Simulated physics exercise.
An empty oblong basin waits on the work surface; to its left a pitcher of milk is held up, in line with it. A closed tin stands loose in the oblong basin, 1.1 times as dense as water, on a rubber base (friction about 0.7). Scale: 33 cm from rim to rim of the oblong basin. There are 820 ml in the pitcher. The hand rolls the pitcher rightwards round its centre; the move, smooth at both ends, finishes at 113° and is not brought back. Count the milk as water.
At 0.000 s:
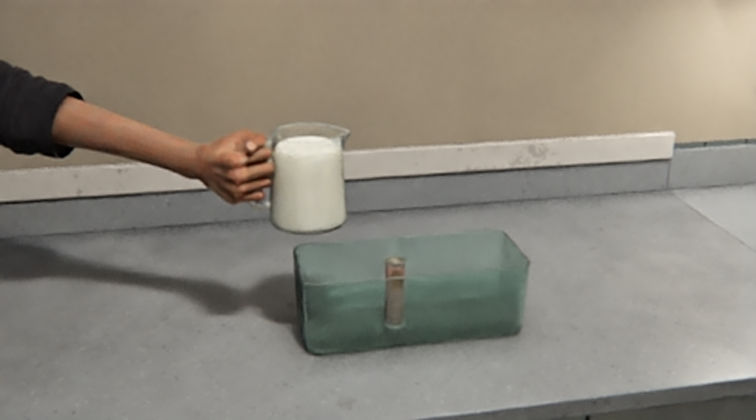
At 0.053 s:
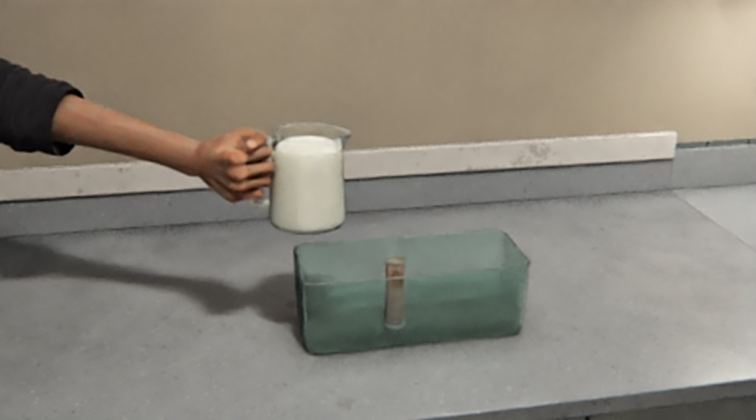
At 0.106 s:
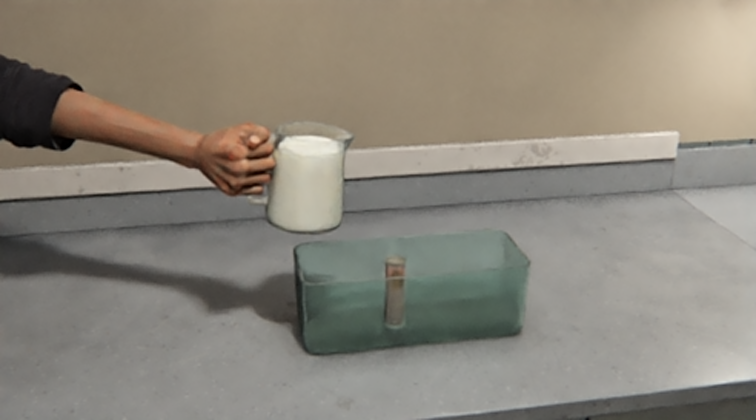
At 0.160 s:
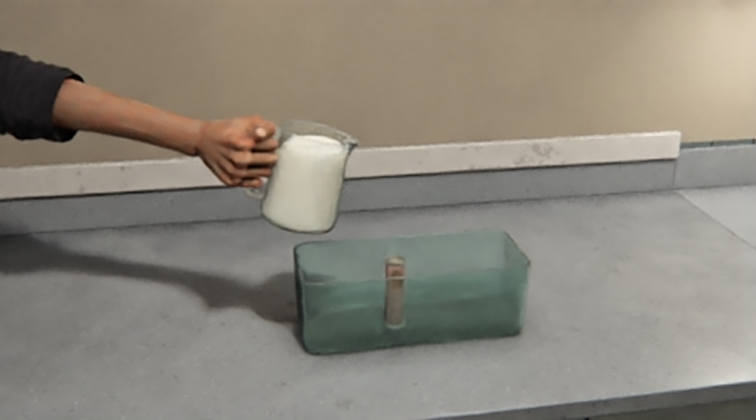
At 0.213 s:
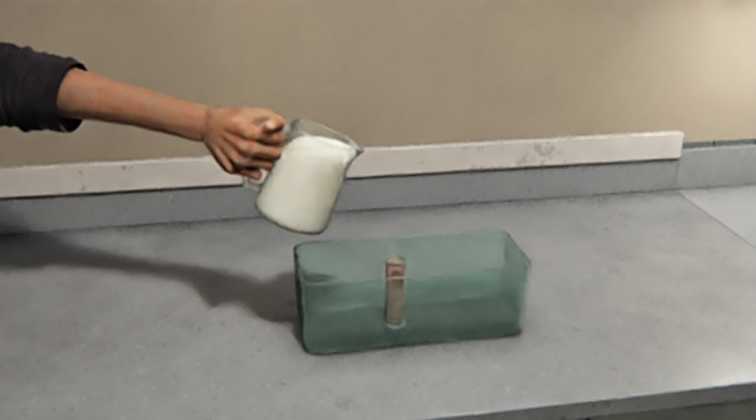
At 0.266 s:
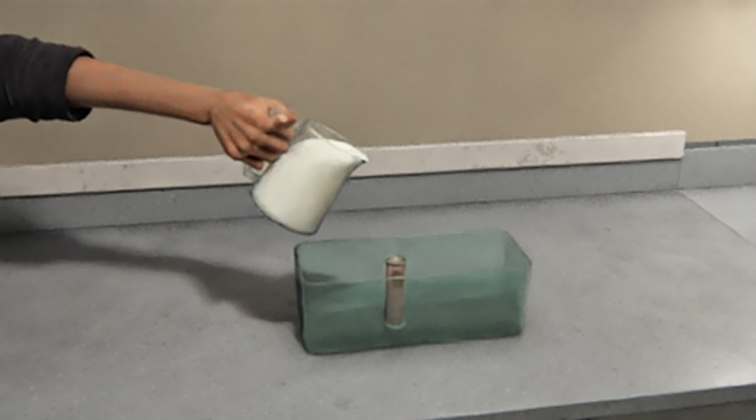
A hand held up a glass pitcher of milk, upright at first, then smoothly tilted it rightwards above a greenish oblong basin on a grey counter, where a small, slim object stood motionless.
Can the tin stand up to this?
The tin goes over.
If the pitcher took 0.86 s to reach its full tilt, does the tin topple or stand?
Then it falls.
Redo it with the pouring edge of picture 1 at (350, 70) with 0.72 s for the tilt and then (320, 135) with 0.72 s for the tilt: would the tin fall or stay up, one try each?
First it keeps standing; then it goes over.
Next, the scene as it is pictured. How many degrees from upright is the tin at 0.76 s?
About 0°.
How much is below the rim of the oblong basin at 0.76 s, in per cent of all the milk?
Near 68 in a hundred.
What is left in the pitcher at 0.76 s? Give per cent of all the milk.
About 18 per cent.
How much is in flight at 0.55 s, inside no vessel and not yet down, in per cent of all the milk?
About 22 per cent.
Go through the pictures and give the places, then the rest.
Tilt 0°; pouring edge (351, 132); surface from (274, 147) to (340, 144); the oblong basin's rim runs from (298, 266) to (517, 247); the tin's top is at (395, 263), in the first frame.
Tilt 2°; pouring edge (352, 133); surface from (275, 147) to (340, 144), in the second frame.
Tilt 6°; pouring edge (355, 136); surface from (276, 147) to (342, 145), in the third frame.
Tilt 13°; pouring edge (359, 141); surface from (276, 156) to (347, 145), in the fourth frame.
Tilt 23°; pouring edge (364, 150); surface from (272, 168) to (355, 147), in the fifth frame.
Tilt 34°; pouring edge (368, 160); surface from (265, 172) to (362, 152), in the sixth frame.
After 0.55 s the tilt is 98° and 65 per cent is still to pour; the tin stands where it began.
After 0.76 s the tilt is 113° and 18 per cent is still to pour; the tin stands where it began.
After 0.98 s the tilt is 113° and 2 per cent is still to pour; the tin lies on its side.
After 1.22 s the tilt is 113° and 0 per cent is still to pour; the tin lies on its side.
In the end the tin lies on its side.
